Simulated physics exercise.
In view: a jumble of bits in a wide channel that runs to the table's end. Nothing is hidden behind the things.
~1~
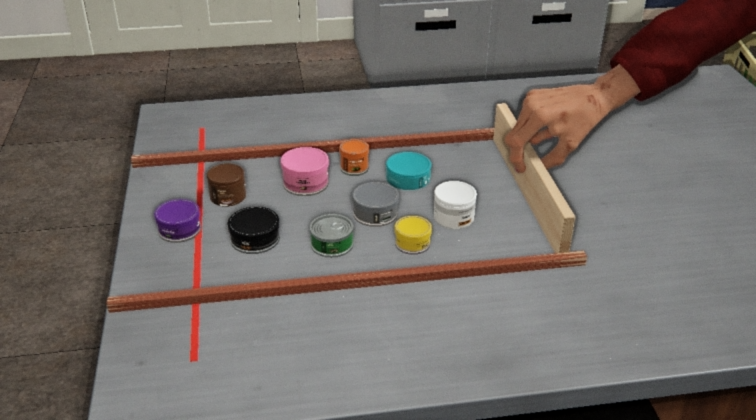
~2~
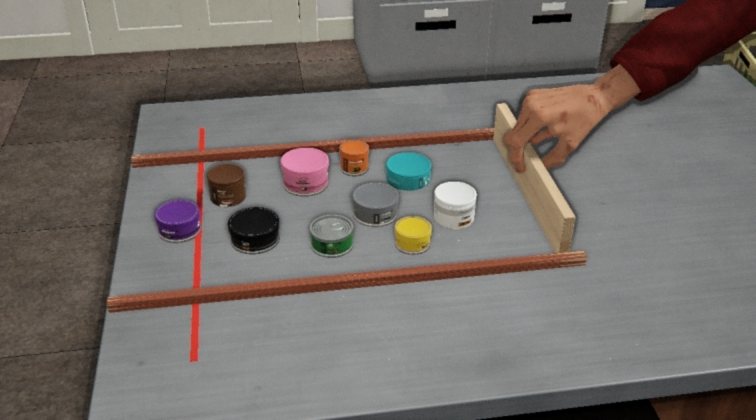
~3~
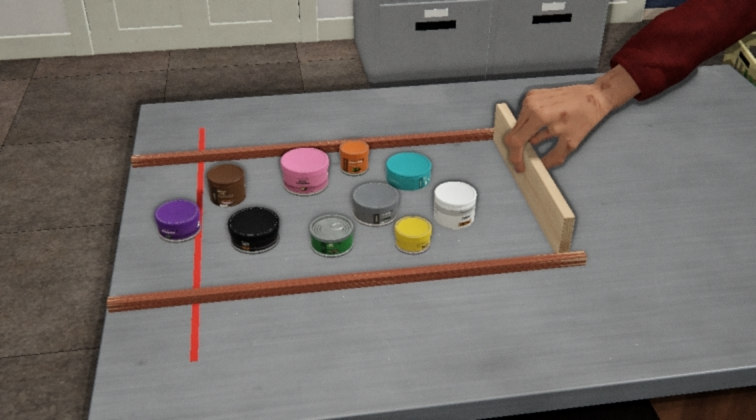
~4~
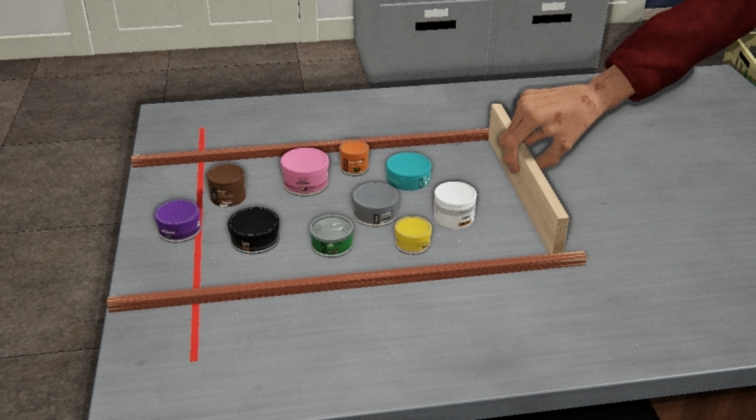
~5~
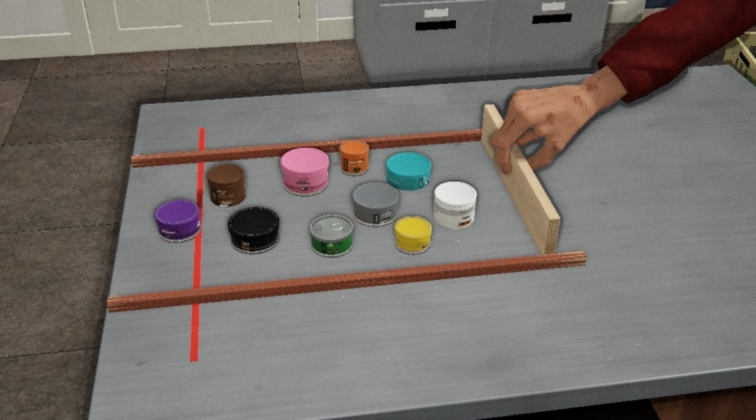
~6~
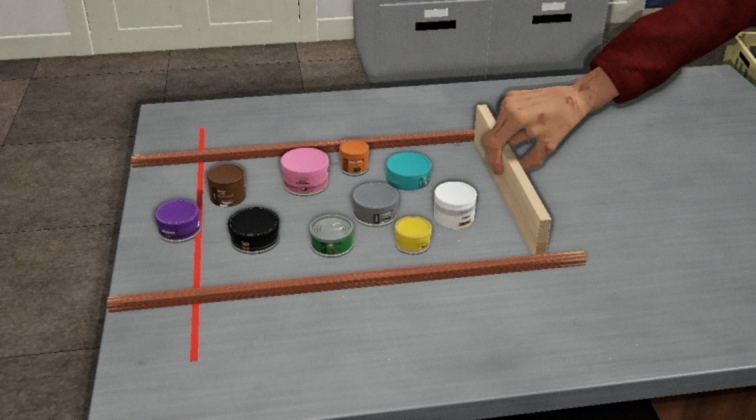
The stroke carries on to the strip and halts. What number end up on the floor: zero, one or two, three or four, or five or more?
In the end the number that fall off is one or two.
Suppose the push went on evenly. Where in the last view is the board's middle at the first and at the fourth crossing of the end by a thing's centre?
First at (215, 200), next at (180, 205).
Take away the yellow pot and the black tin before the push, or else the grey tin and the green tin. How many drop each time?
The counts: 0 and 1.
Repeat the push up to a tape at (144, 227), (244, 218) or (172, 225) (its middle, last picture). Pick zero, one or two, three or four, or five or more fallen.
For each place: 5 or more; none at all; three to four.
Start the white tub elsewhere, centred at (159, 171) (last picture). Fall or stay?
The white tub drops off.
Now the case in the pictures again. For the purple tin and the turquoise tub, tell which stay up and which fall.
The purple tin drops off; the turquoise tub holds on.
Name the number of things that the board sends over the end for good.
Exactly 1.
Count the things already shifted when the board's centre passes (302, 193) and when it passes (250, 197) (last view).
9 and 10.
Soon after, none off yet; purple tin at rest near (178, 221); brown tub at rest near (227, 185); black tin at rest near (254, 230).
By the end, the number that fall off is one or two; fallen, purple tin.
